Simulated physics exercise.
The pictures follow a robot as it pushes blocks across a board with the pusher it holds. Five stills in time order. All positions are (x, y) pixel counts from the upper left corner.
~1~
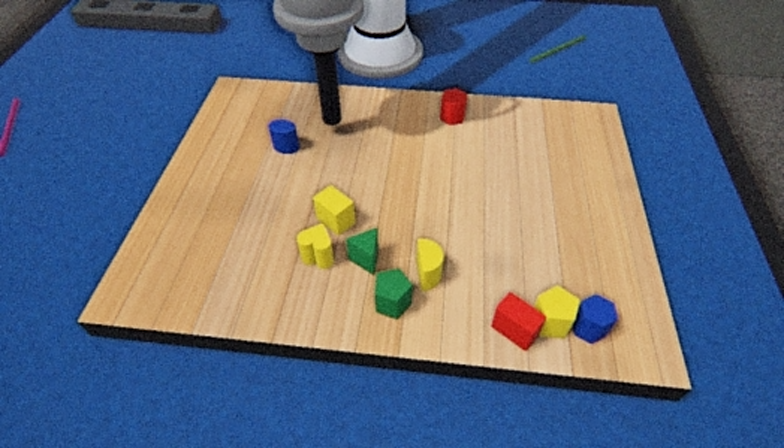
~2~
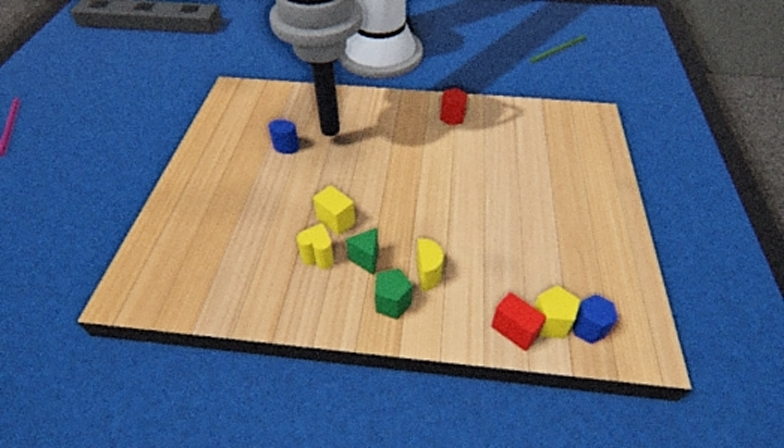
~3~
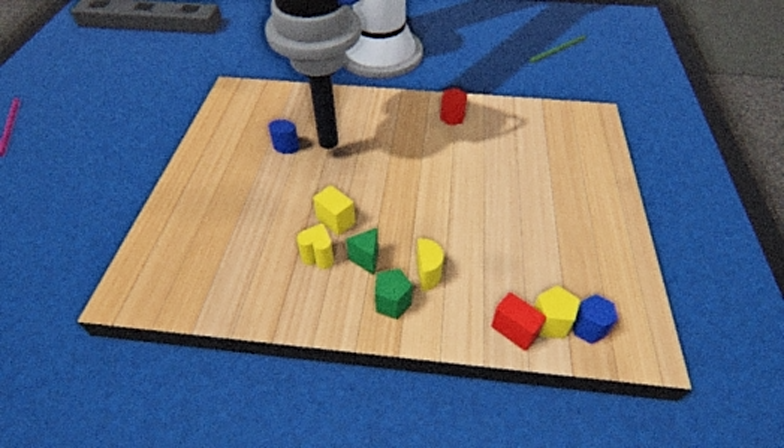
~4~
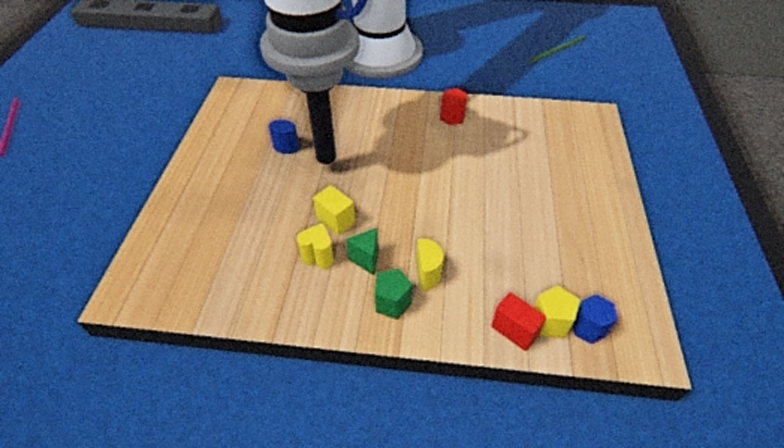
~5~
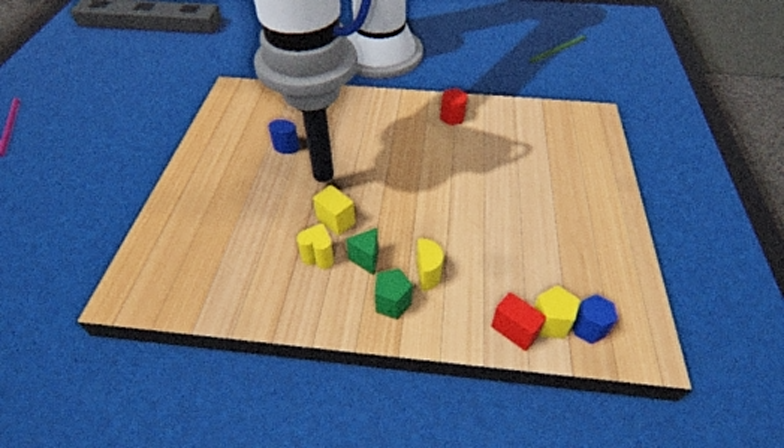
In this clip, a robot arm with a black pusher moves slowly toward the viewer over a wooden board on a blue surface, drawing close to a yellow block, while the scattered red, blue, green and yellow blocks remain still.
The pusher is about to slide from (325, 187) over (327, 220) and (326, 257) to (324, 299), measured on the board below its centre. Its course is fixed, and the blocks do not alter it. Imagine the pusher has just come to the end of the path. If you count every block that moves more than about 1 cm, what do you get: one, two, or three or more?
The number will come to 3 or more.
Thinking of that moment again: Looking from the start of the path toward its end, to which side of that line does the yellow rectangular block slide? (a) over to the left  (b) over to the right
It's a.
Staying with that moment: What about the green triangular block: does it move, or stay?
Its place changes.
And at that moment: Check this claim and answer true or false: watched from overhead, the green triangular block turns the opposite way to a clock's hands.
That claim is true.
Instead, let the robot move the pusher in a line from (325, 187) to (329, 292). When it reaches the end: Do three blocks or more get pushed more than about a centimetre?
That would be a yes.
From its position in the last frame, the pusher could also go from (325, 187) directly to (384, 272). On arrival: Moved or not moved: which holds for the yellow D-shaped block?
It gets no push and keeps its place.
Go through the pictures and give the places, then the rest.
The first picture shows lower end of the pusher at (332, 121), tops of blocks, yellow heart at (315, 237), yellow rectangular block at (333, 199), green triangular block at (365, 240), green pentagon at (392, 284).
The second picture shows pusher at (331, 131), blocks as before.
The third picture shows pusher at (329, 144), blocks as before.
The fourth picture shows pusher at (326, 159), blocks as before.
The fifth picture shows pusher at (324, 176), yellow heart at (315, 237), yellow rectangular block at (333, 199), green triangular block at (365, 240), green pentagon at (392, 284).
What follows on the original path. One third of the way, pusher at (325, 210); yellow rectangular block at (340, 218).
Two thirds of the way, pusher at (324, 247); yellow heart at (305, 255), turned 40° clockwise; yellow rectangular block at (352, 245), turned 35° anticlockwise; green triangular block at (381, 248), turned 55° anticlockwise.
At the end, pusher at (322, 289); yellow heart at (293, 273), turned 115° clockwise; yellow rectangular block at (354, 249), turned 45° anticlockwise; green triangular block at (384, 248), turned 65° anticlockwise; green pentagon not moved.
